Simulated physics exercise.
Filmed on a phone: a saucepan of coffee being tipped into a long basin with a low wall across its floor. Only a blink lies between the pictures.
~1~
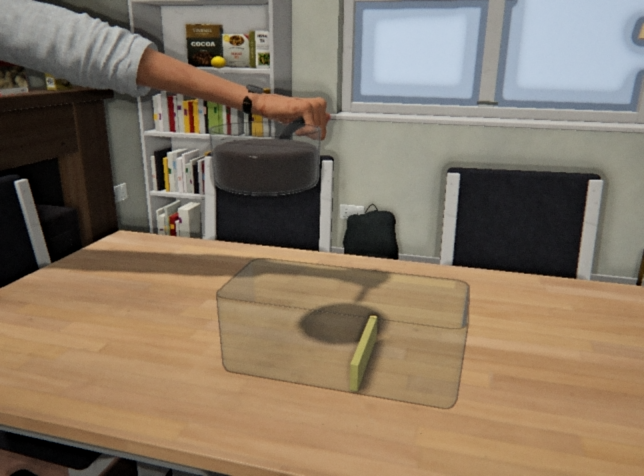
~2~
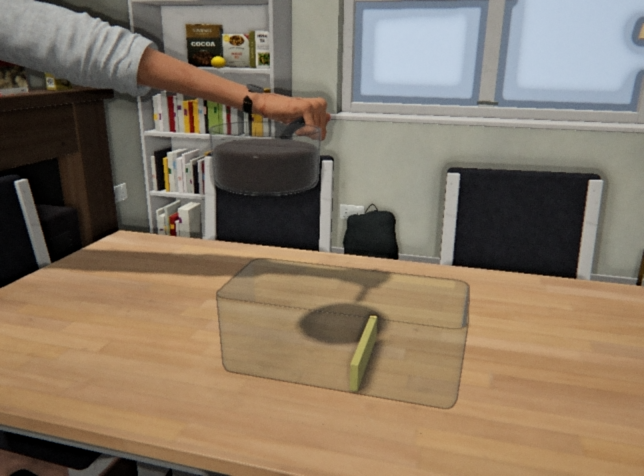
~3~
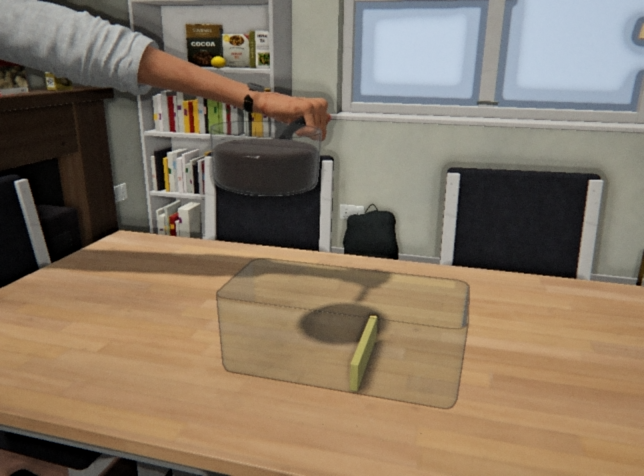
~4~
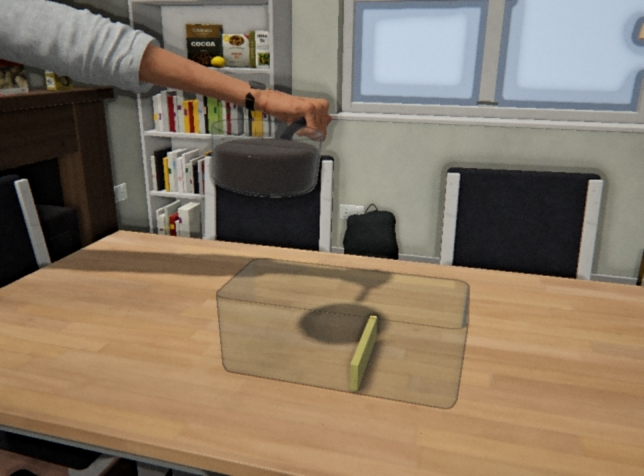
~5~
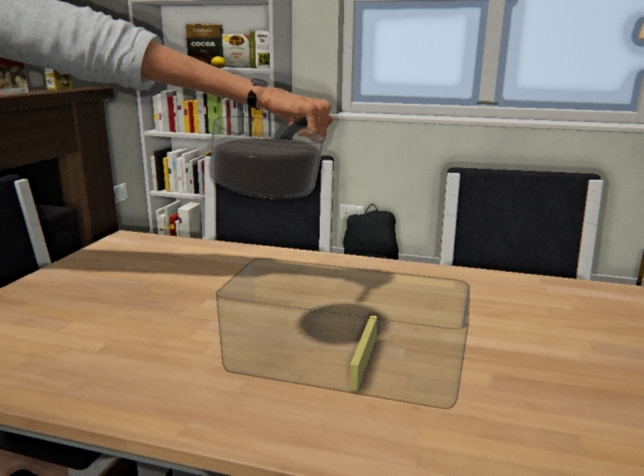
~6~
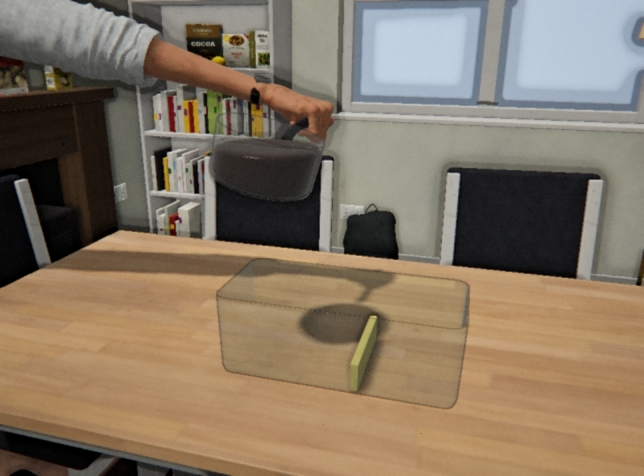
In a room with a bookshelf and black chairs, a hand held a see-through pan of dark coffee above a clear basin with a low greenish wall inside, and slowly tilted it slightly to the right.
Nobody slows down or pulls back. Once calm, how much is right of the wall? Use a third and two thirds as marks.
The share right of the wall is between a third and two thirds.
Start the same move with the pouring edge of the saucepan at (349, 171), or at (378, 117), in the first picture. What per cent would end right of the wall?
Near 70 % and 85 %.
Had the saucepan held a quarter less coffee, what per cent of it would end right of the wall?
Close to 30 per cent.
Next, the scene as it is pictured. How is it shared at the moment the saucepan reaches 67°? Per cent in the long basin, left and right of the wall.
Left about 5, right about 0.
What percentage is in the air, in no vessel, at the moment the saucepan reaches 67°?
Some 35 per cent.
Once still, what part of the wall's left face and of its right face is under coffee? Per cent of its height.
Left: 30 %. Right: 50 %.
A moment on, the saucepan is tipped part way and 61 per cent is still to pour, 3 is left of the wall and 2 right of it.
Next, the saucepan is tipped on its side and 14 per cent is still to pour, 23 is left of the wall and 47 right of it.
Then the saucepan is tipped right over and 1 per cent is still to pour, 47 is left of the wall and 48 right of it.
Later the saucepan is tipped right over and 0 per cent is still to pour, 51 is left of the wall and 48 right of it.
In the end 51 per cent lies left of the wall, 48 right of it and 1 outside.
